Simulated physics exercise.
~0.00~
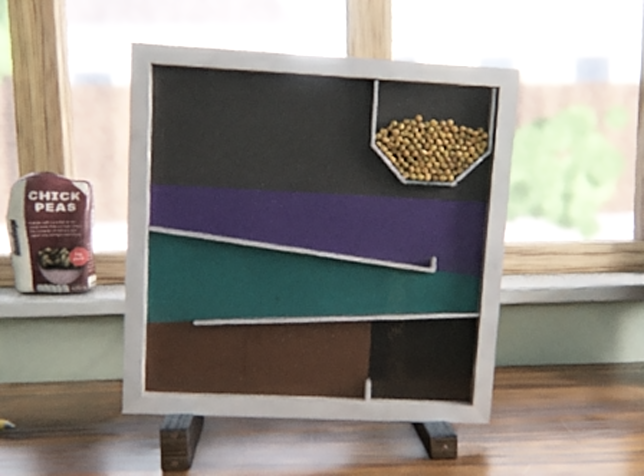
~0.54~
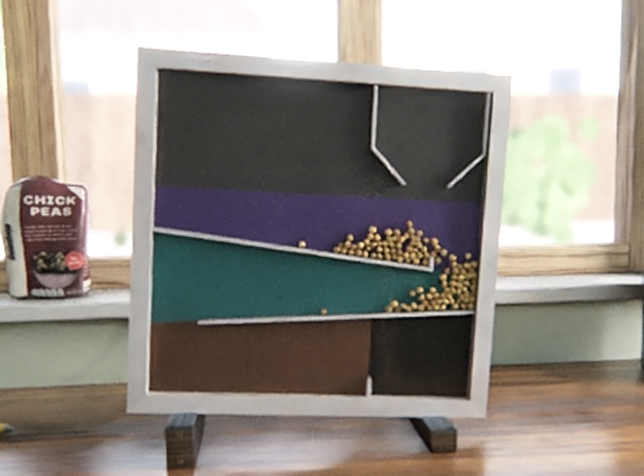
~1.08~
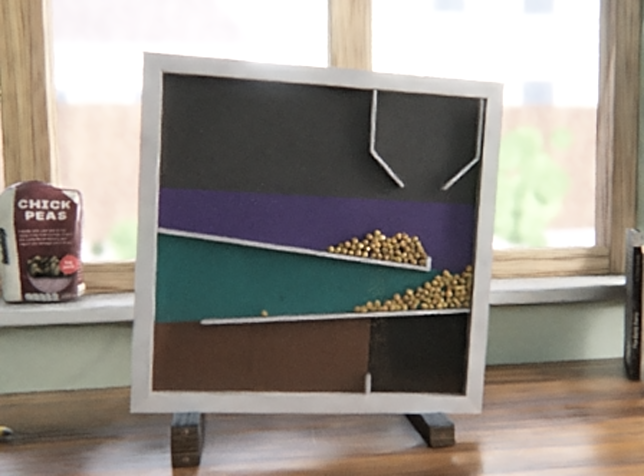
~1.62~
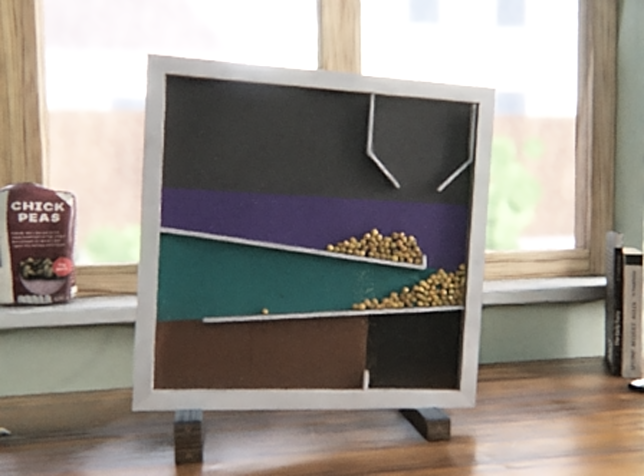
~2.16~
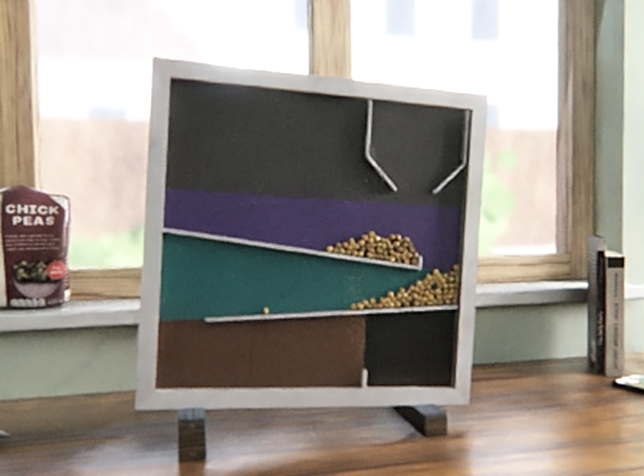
Pale beads drop from the hopper and settle in piles on the purple and turquoise sections.
